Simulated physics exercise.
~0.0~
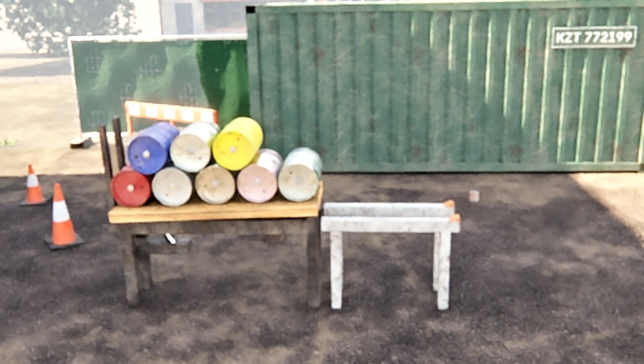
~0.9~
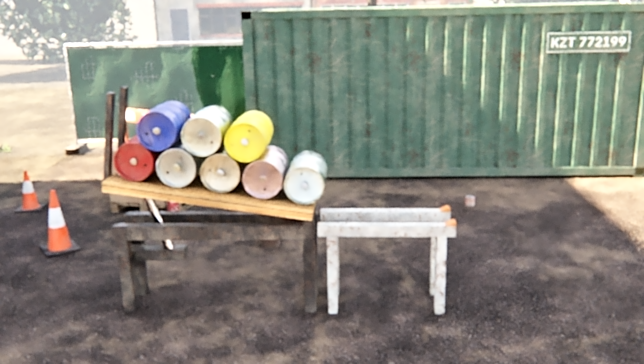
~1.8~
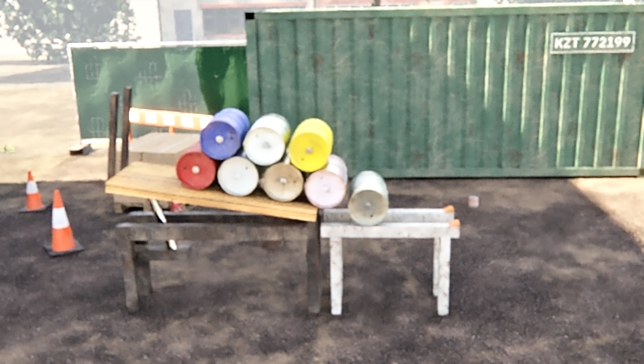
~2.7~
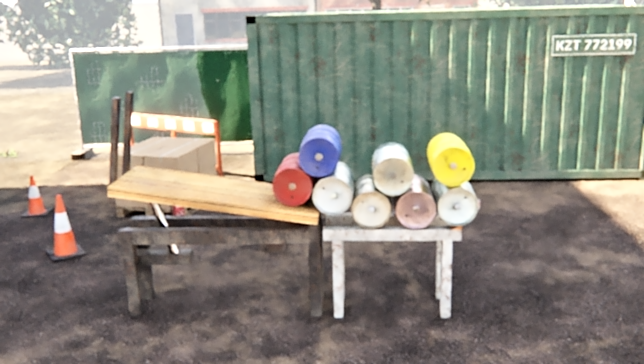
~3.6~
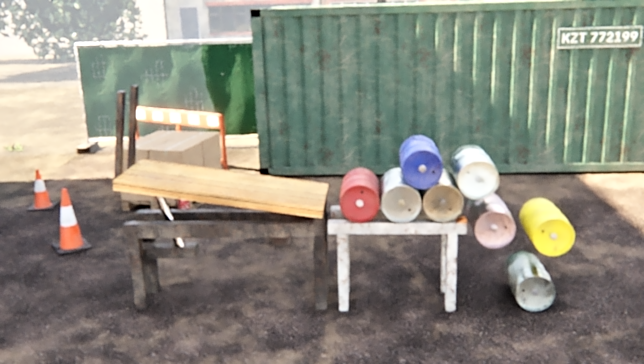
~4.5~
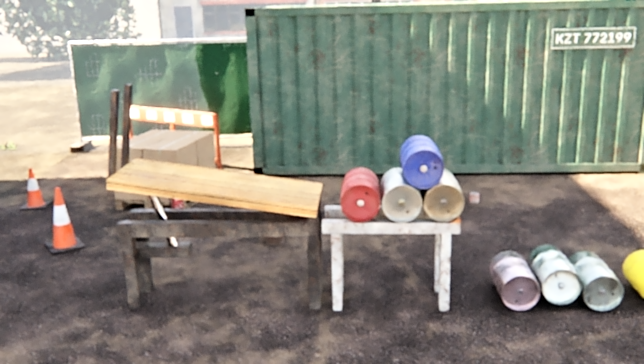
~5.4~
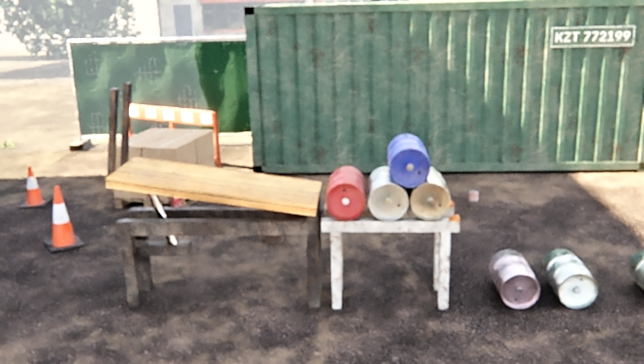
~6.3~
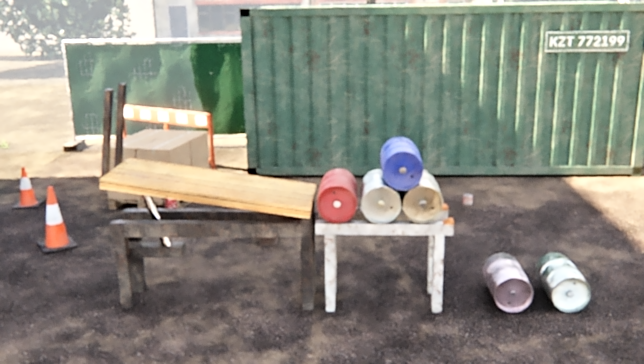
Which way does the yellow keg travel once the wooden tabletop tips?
It moves to the right, rolling across the rack and dropping off its far end to the ground.
